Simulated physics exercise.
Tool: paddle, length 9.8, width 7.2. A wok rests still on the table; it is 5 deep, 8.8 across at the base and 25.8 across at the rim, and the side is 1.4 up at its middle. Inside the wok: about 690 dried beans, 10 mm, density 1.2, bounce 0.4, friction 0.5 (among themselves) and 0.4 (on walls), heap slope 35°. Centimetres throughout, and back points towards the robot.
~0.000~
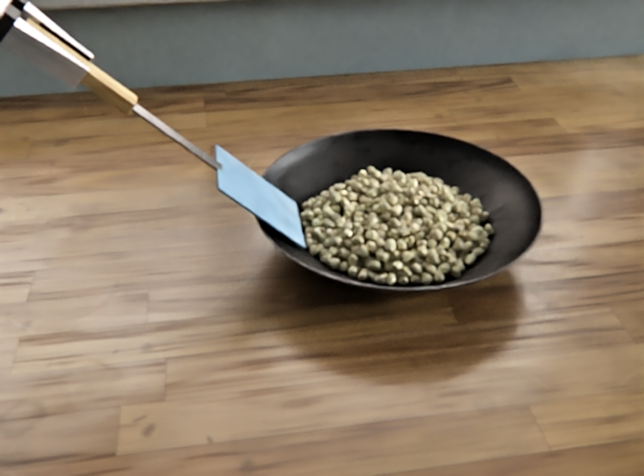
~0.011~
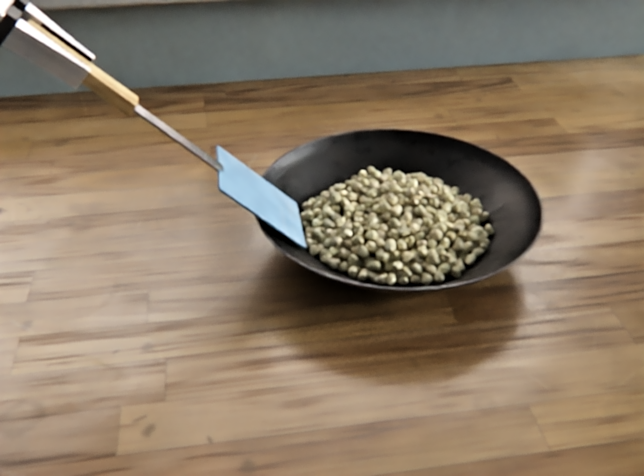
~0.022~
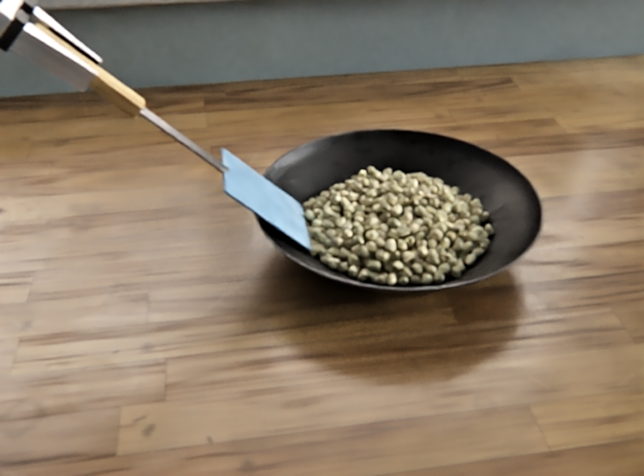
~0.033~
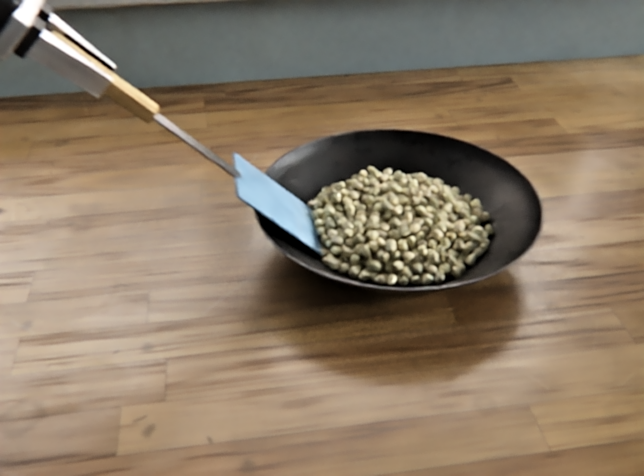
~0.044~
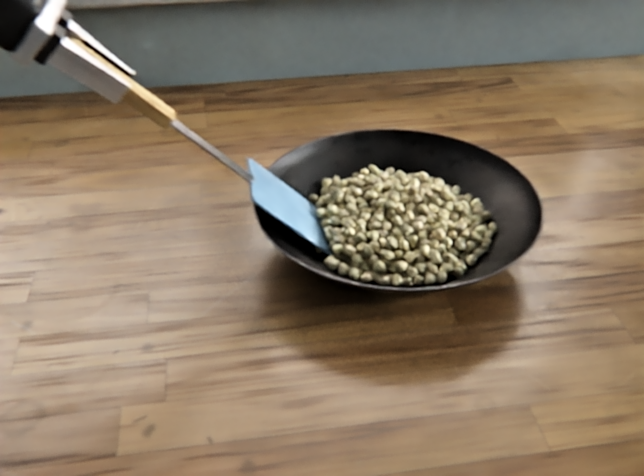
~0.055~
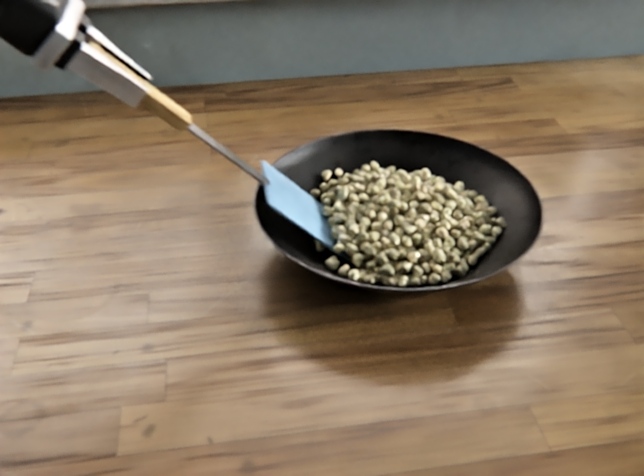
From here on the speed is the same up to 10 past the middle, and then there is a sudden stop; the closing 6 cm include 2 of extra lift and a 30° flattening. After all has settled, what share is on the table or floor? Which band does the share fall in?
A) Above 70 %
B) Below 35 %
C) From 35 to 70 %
Option C: From 35 to 70 %.
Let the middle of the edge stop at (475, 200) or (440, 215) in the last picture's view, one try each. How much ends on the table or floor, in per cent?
The two tries give near 30 and near 5 in a hundred.
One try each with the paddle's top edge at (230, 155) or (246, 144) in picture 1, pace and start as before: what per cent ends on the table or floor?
I'd say near 50 per cent for the first and near 50 per cent for the second.
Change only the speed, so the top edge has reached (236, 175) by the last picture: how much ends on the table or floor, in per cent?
Expect about 25 per cent there.
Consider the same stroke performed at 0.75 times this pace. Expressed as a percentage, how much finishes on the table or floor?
That comes to some 40 per cent, roughly.
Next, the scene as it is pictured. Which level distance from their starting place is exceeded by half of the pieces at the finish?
The figure is about 10 cm.
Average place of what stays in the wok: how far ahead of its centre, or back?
I'd put it at roughly 2.5 cm toward the front.
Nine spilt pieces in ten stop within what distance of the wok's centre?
That works out to near 40 cm.
After 0.10 s, sloping 45°, highest piece 6 above the table; 693 in the wok.
After 0.14 s, sloping 39°, highest piece 7 above the table; 687 in the wok, 6 on the blade or in flight.
After 0.37 s, sloping 15°, highest piece 11 above the table; 369 in the wok, 216 on the table or floor, 108 on the blade or in flight.
After 1.42 s, sloping 15°, highest piece 4 above the table; 369 in the wok, 324 on the table or floor.
In the end, 369 in the wok, 324 on the table or floor. That is 47 % on the table or floor.
